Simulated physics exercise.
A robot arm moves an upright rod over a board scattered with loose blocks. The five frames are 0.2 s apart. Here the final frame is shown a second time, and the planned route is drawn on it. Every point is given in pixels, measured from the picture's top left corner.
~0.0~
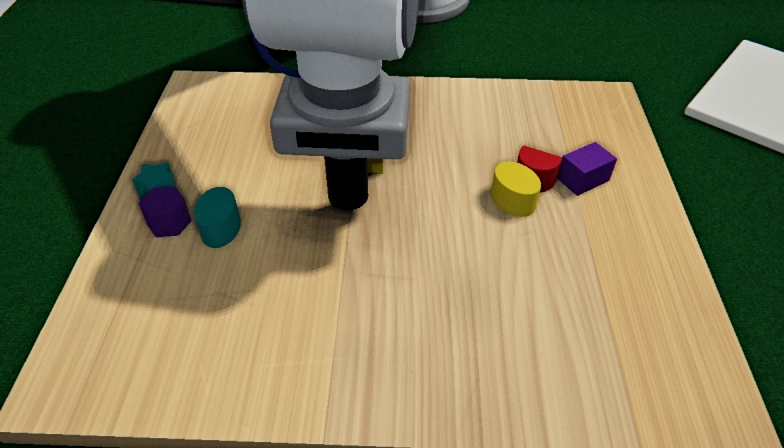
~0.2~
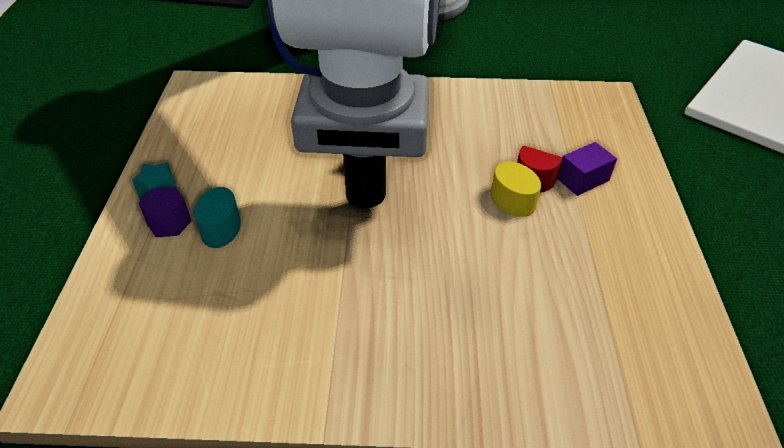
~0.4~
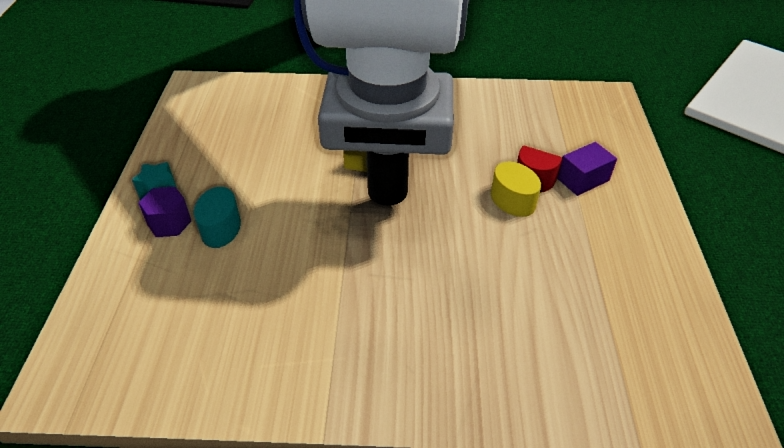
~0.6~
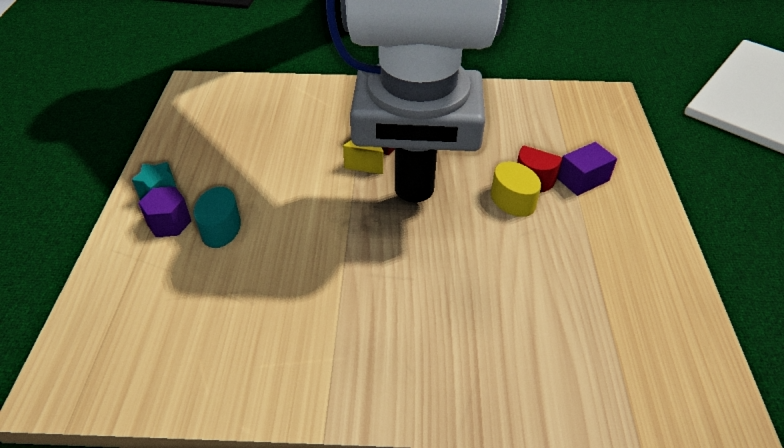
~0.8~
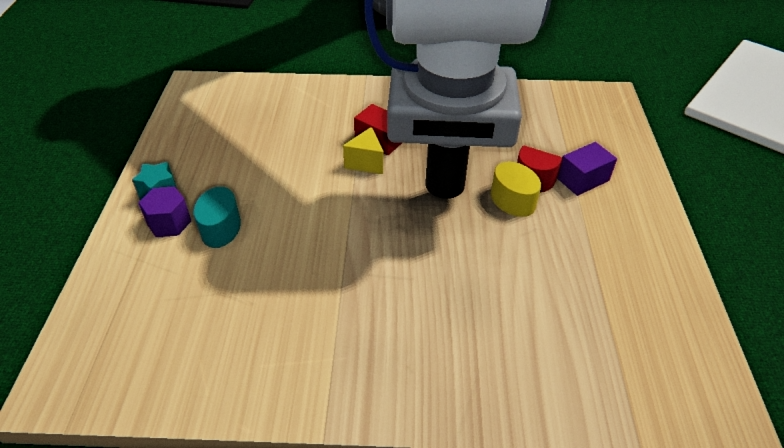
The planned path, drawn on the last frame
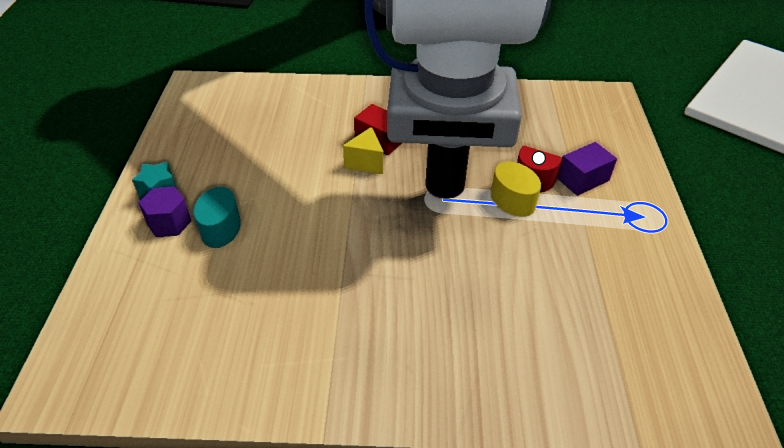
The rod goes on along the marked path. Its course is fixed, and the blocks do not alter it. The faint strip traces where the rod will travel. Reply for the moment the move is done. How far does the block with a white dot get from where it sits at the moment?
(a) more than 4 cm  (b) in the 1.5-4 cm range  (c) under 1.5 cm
Answer: B.
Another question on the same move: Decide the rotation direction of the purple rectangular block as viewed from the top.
My answer: Clockwise.
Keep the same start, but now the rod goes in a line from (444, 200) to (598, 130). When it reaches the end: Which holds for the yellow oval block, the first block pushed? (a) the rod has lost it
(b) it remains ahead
I choose a.
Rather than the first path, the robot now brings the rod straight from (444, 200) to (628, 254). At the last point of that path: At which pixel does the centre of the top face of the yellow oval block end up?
Pixel (552, 177).
Path on the board, from (444, 200) directly to (646, 217); the dot is on the red half-round block.
The first path, step by step. One third of the way, rod at (513, 191); yellow oval block at (555, 179); red half-round block at (556, 152), turned 55° anticlockwise; purple rectangular block at (598, 151), turned 40° clockwise.
Two thirds of the way, rod at (582, 197); yellow oval block at (620, 175), turned 40° anticlockwise; red half-round block at (558, 150), turned 60° anticlockwise; purple rectangular block at (601, 150), turned 40° clockwise.
At the end, rod at (652, 203); yellow three-sided block in place; yellow oval block at (664, 166), turned 100° anticlockwise; red half-round block at (558, 150), turned 60° anticlockwise; purple rectangular block at (602, 149), turned 30° clockwise.
